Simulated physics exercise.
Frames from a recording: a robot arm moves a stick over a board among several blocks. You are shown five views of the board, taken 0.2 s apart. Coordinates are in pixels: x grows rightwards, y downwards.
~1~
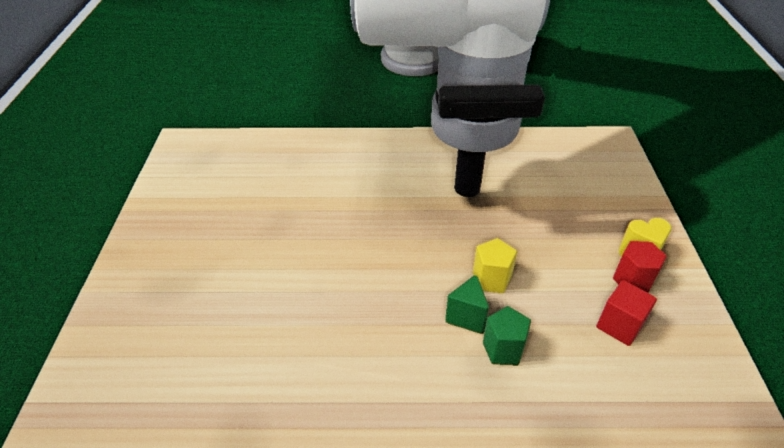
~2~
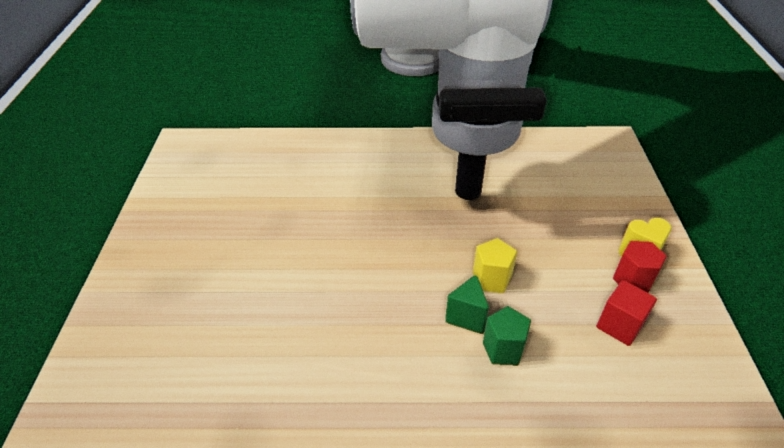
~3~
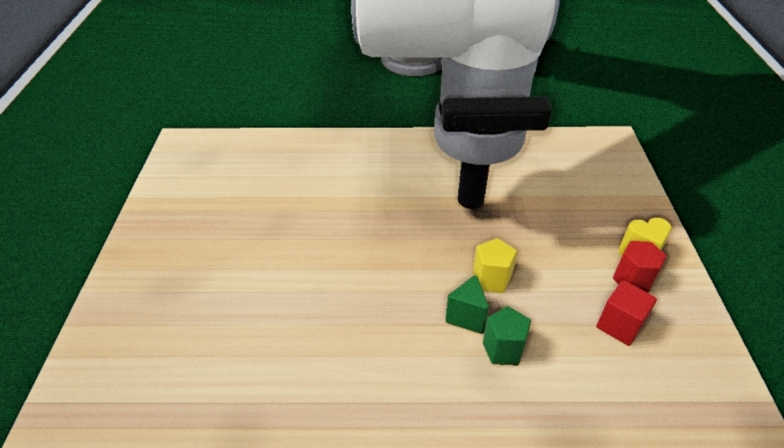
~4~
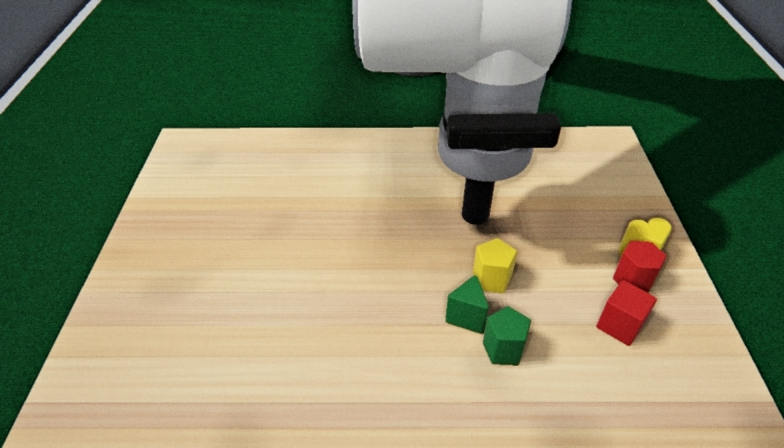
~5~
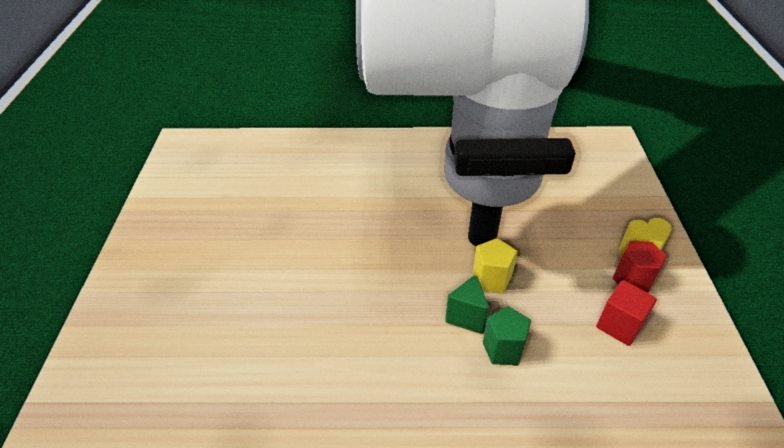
A robot arm holding a short black stick reaches over a pale wooden board on a green surface, seen from a fixed, raised view facing the arm. A yellow pentagonal block sits right of centre above two green blocks, one triangular and one pentagonal, with a yellow block and two red ones farther right. Barely moving at first, the arm brings the stick toward the viewer and slightly right, close behind the yellow pentagon, while every block stays still.
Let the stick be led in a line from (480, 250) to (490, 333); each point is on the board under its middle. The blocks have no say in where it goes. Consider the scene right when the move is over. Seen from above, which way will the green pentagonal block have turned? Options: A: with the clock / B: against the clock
I'll go with A - with the clock.
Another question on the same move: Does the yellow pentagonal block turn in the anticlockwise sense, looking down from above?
In short: Yes.
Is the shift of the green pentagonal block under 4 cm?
My answer is yes.
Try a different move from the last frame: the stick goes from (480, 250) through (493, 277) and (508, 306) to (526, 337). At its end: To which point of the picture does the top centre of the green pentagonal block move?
Around pixel (505, 371).
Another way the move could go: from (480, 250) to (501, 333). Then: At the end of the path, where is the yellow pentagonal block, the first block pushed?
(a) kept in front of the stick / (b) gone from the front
The correct letter is a.
What follows on the original path. One third of the way, stick (484, 264); yellow pentagonal block (504, 273).
Two thirds of the way, stick (488, 292); green triangular block (469, 295); yellow pentagonal block (519, 298), turned 20° anticlockwise; green pentagonal block (515, 332), turned 15° clockwise.
At the end, stick (492, 321); green triangular block (464, 303), turned 15° clockwise; yellow pentagonal block (533, 312), turned 60° anticlockwise; green pentagonal block (524, 343), turned 55° clockwise.
